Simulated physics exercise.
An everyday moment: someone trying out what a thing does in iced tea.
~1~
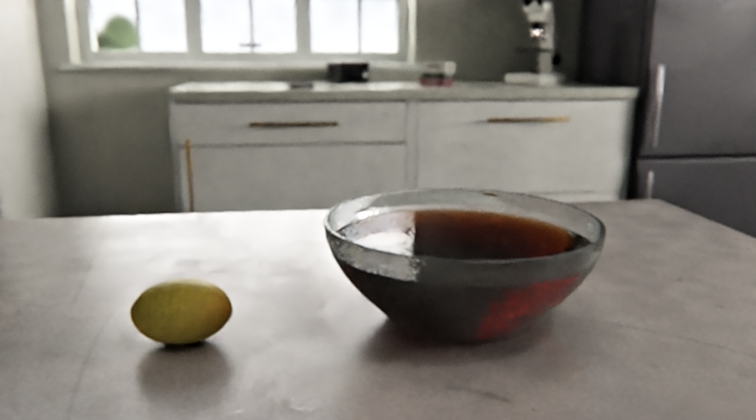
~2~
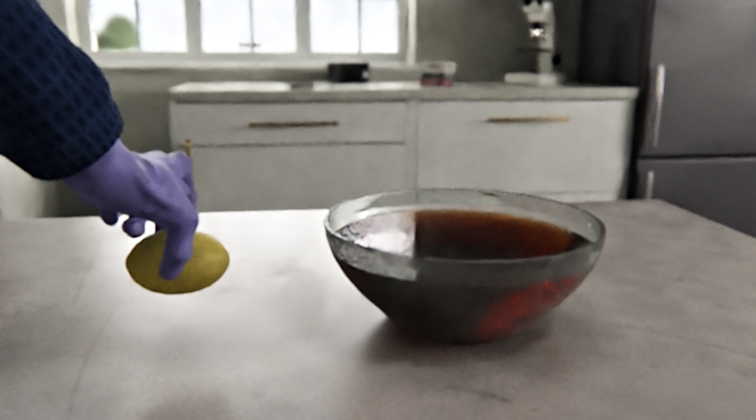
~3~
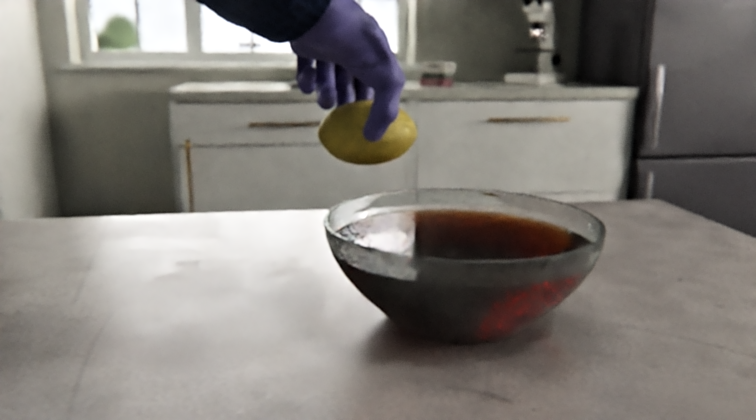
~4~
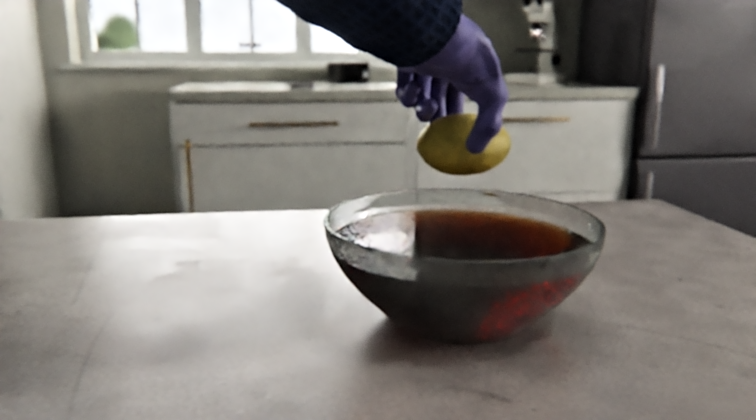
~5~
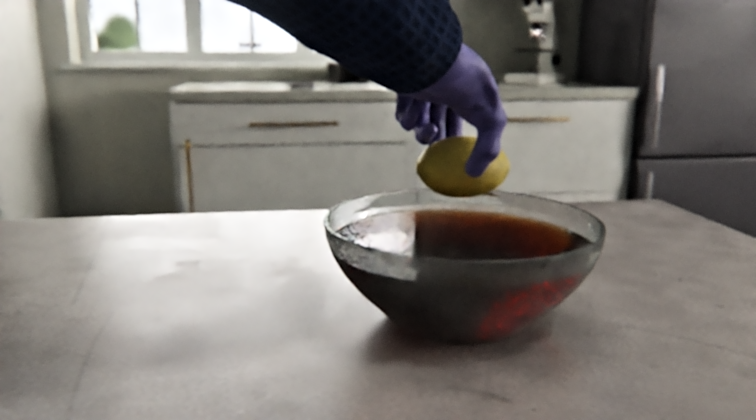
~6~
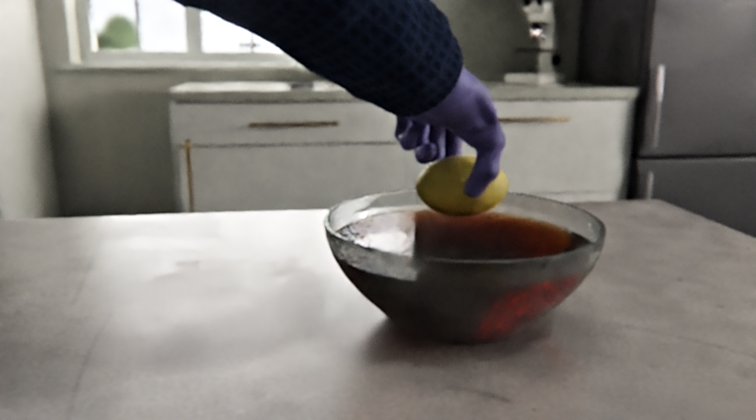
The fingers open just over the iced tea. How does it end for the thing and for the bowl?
The thing floats; the bowl takes it all.
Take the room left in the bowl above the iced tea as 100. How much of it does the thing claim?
Close to 10 %.
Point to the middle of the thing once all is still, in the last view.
At about (460, 255).
Shortly, the lemon enters the iced tea; the bowl is about three quarters full.
Then, the lemon comes up again; the bowl is about three quarters full.
At the finish, the lemon bobs at the top; the bowl is about three quarters full; no mess.
